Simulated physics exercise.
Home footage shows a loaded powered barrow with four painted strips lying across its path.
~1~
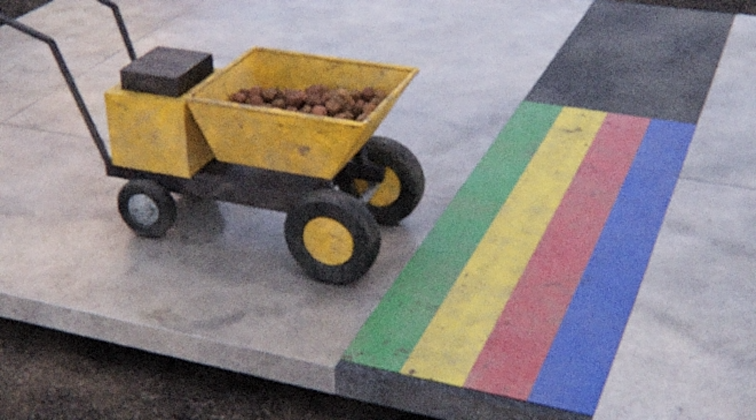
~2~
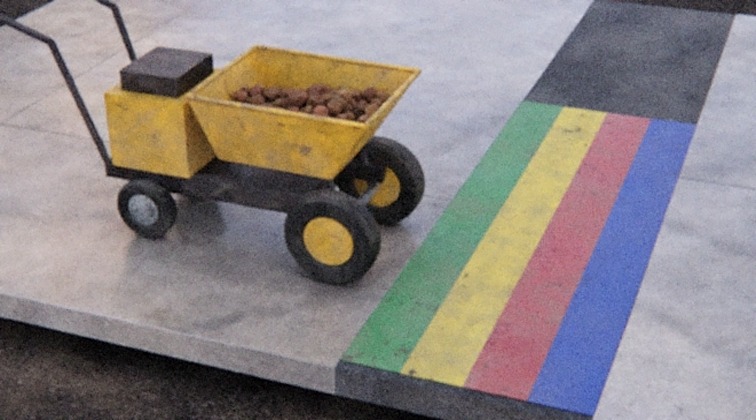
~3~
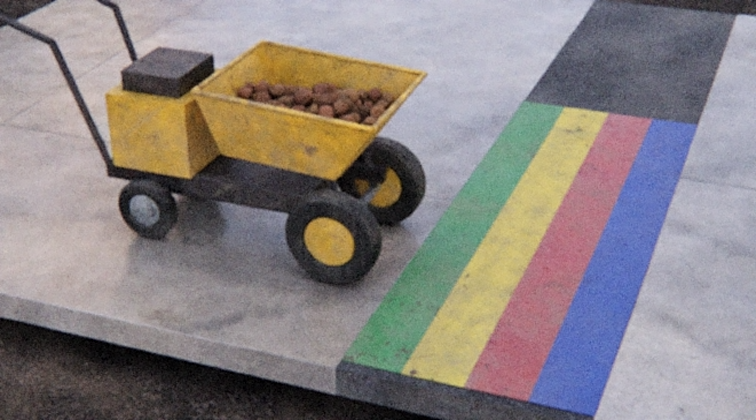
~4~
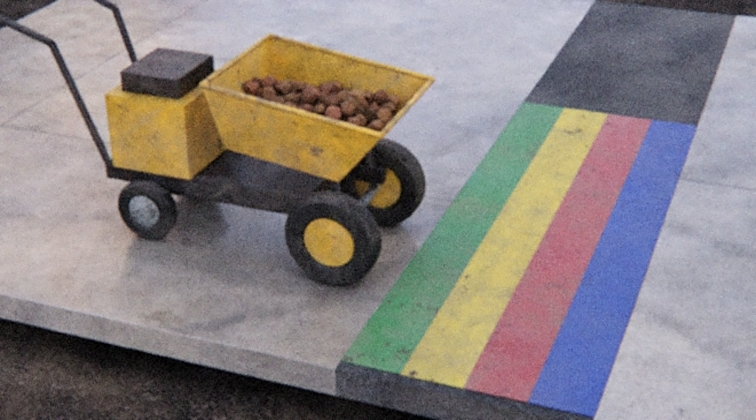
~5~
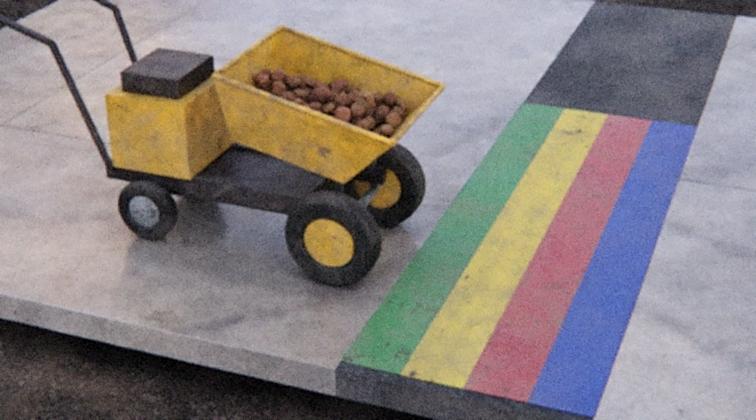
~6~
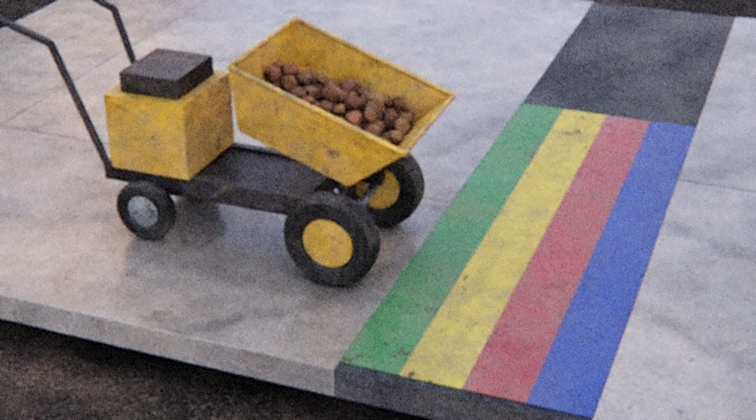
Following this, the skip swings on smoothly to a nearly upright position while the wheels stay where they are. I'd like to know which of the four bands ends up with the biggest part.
The biggest part ends up on the yellow band.
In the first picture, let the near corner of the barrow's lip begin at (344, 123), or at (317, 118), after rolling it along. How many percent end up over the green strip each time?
0 % then 30 %.
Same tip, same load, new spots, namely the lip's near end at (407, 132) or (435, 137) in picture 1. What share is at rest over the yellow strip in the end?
About 10 and 0 per cent.
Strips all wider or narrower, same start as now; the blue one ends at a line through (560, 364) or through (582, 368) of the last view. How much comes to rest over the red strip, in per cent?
Roughly 30 per cent, and 30 per cent.
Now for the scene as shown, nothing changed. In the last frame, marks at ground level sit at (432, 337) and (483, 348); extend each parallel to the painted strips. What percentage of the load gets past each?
Result, first then second: 80 %, 40 %.
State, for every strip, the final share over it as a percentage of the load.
Green: About 0; yellow: About 40; red: About 30; blue: About 10.
Just after the last frame, skip tipped steeply; every one in the skip.
A moment on, skip tipped right over; almost all in the skip; about a tenth over the yellow strip; just a few over the red strip.
Further on, skip tipped right over; roughly half in the skip; roughly a quarter over the yellow strip; roughly a quarter over the red strip; about a tenth over the blue strip; just a few off the paint.
When it is over, skip tipped right over; roughly a quarter in the skip; not one over the green strip; roughly a third over the yellow strip; roughly a quarter over the red strip; about a tenth over the blue strip; just a few off the paint.
